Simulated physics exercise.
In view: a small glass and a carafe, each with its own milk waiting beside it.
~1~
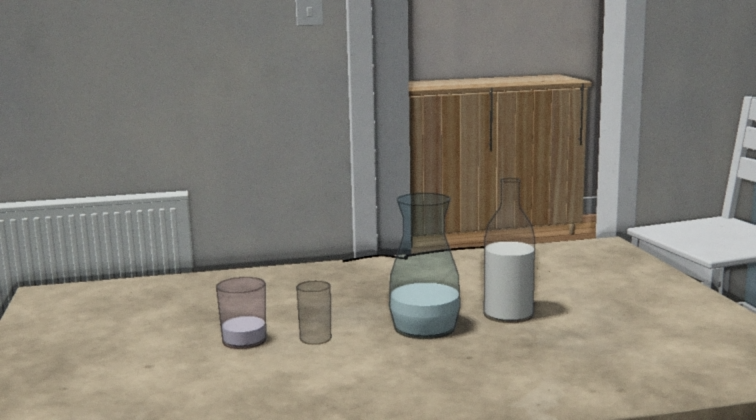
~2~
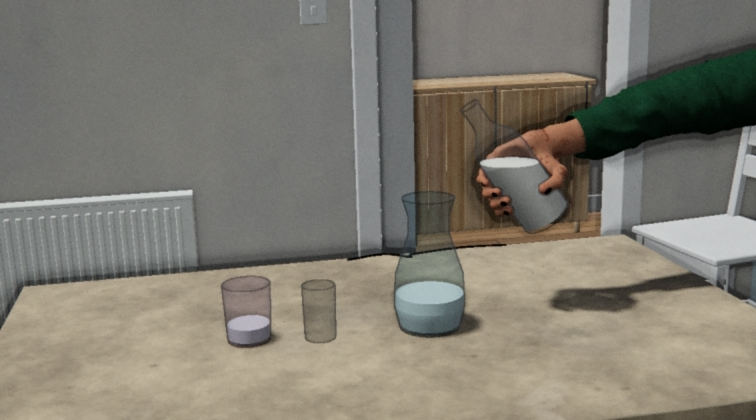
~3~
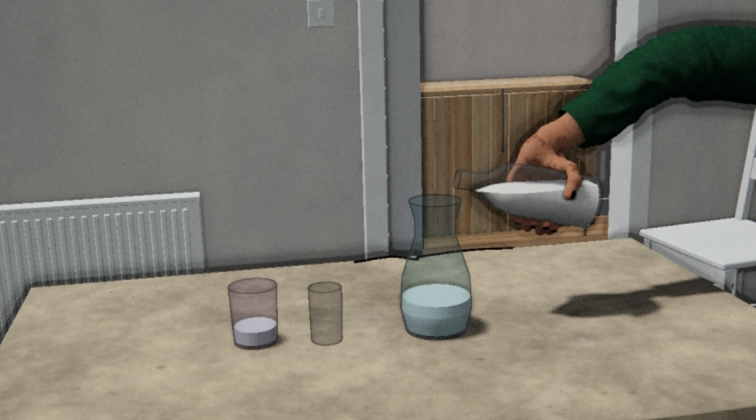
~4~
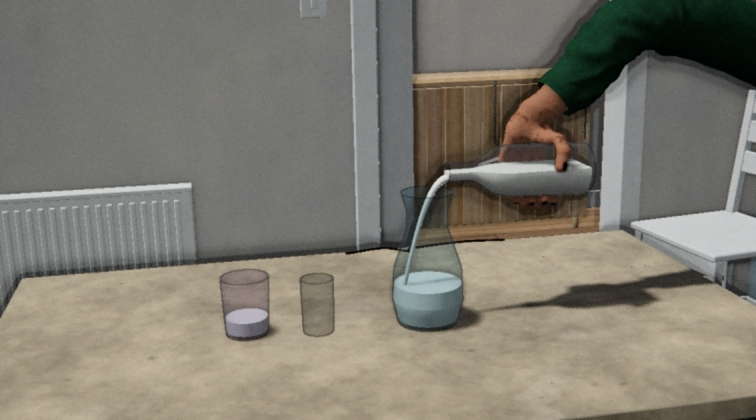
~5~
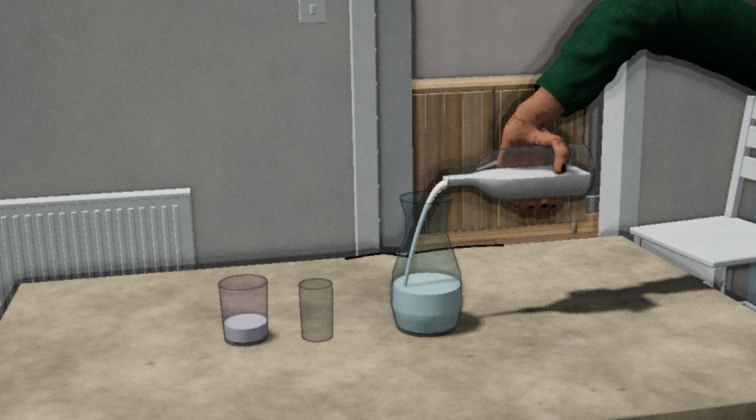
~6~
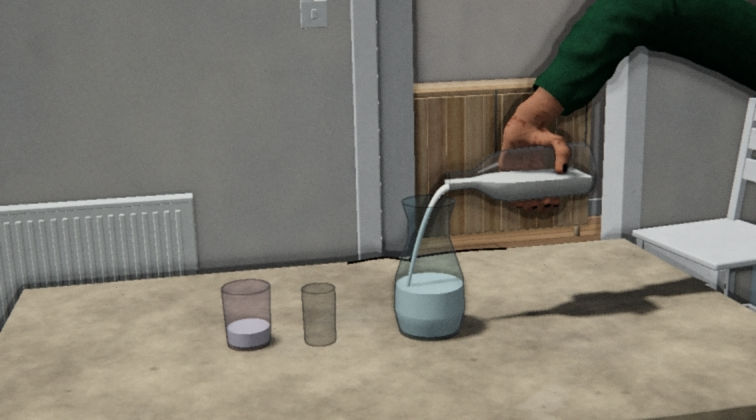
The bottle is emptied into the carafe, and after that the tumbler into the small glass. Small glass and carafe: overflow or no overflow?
Result - small glass: No overflow, carafe: No overflow.
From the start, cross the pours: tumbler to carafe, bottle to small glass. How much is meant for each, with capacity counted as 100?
About 40 and 380 per cent.
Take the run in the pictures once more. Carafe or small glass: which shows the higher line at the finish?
The one on the right.
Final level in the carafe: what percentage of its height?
Level: Some 55 %.
Next, the carafe is about half full.
Finally, the small glass is about half full; the carafe is about half full.
